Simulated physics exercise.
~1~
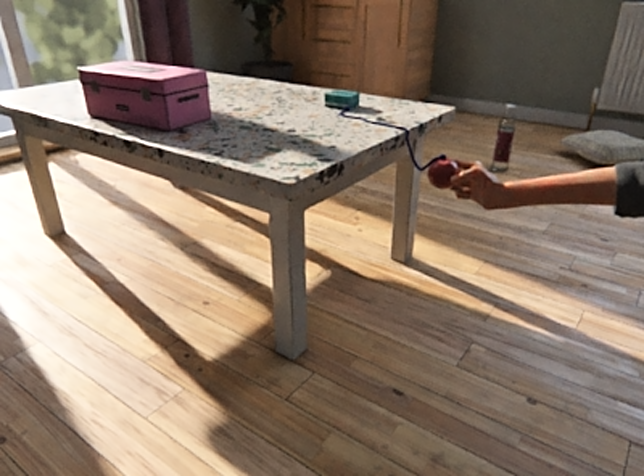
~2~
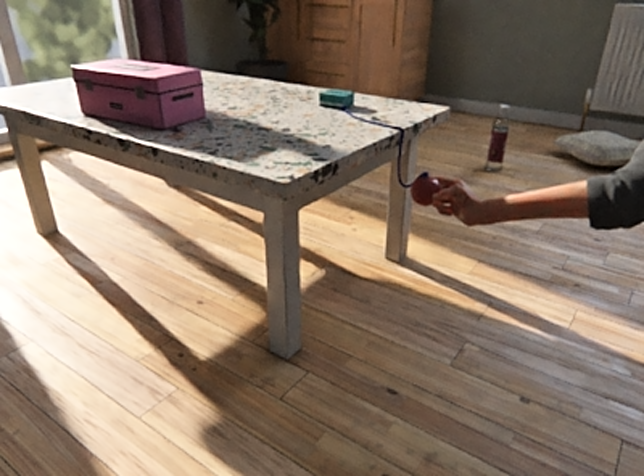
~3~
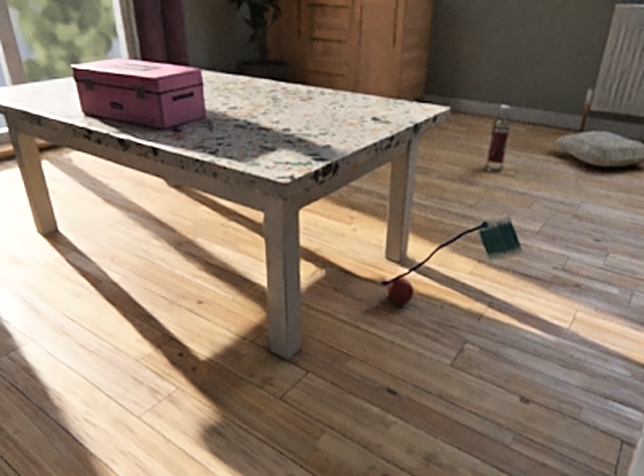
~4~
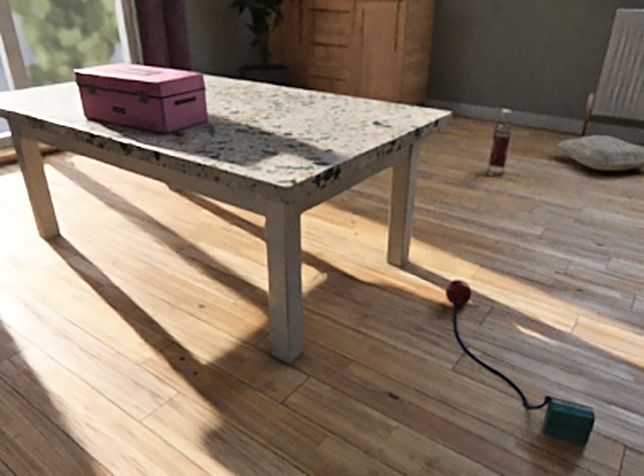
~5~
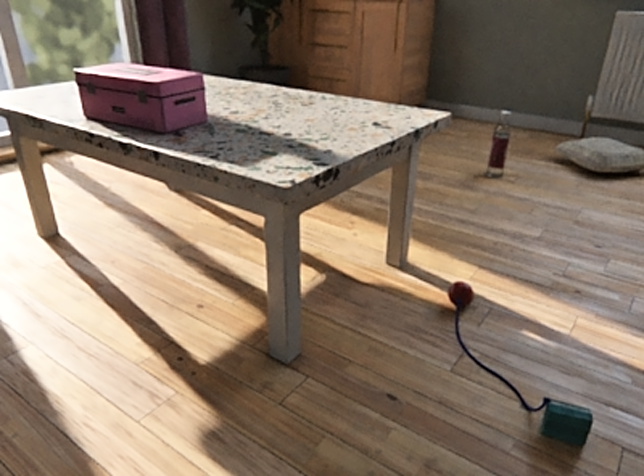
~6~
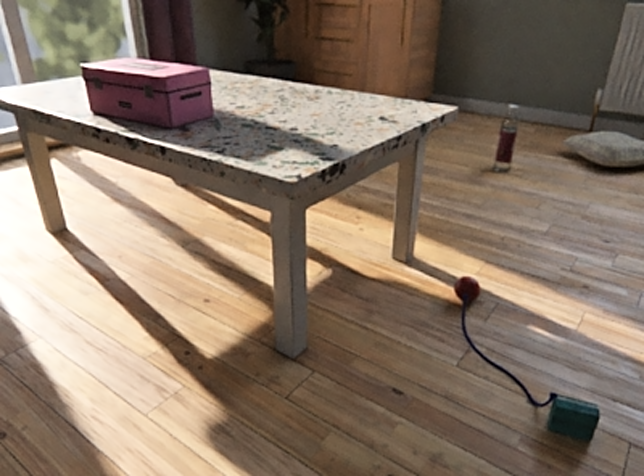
A red apple tied by a shoelace to a turquoise box on a speckled table is held beyond the edge by a hand, then released. It drops to the floor, the box is dragged off after it, and both lie still on the wooden floor while the pink toolbox stays put.
